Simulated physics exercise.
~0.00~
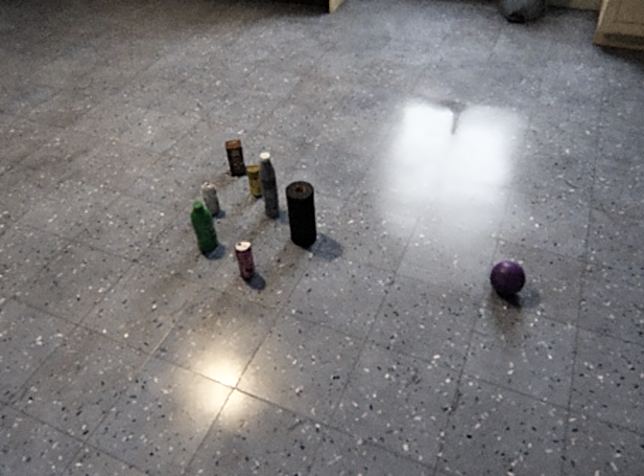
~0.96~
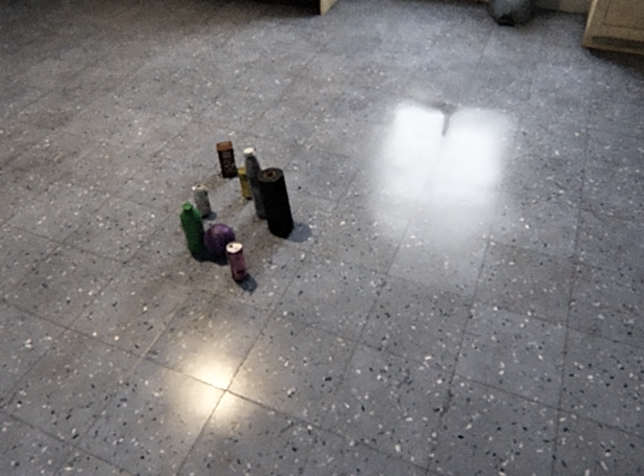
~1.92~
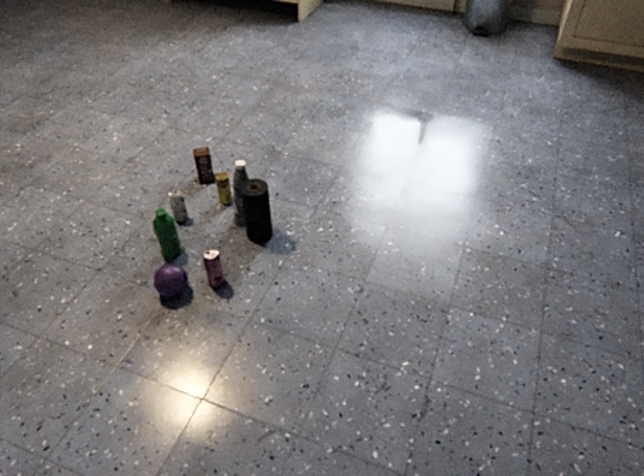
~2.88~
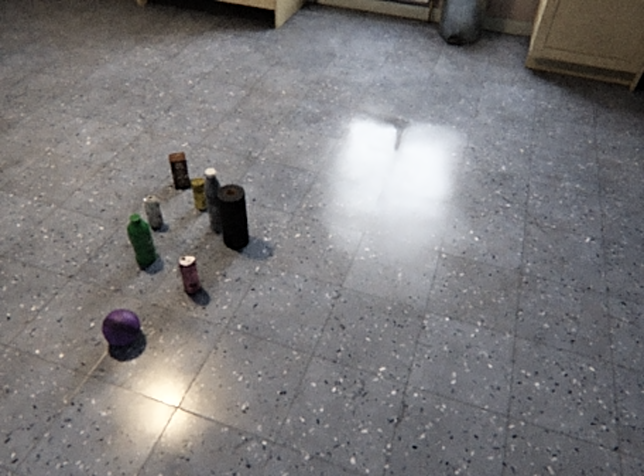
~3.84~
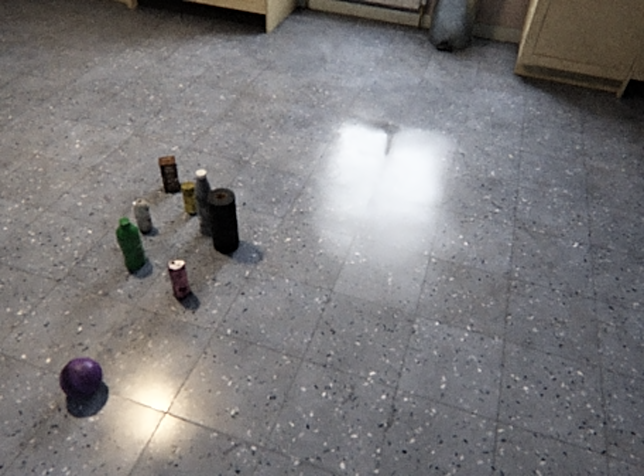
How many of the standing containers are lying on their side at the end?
None of them are lying down; all seven are still upright after the purple ball has rolled past.
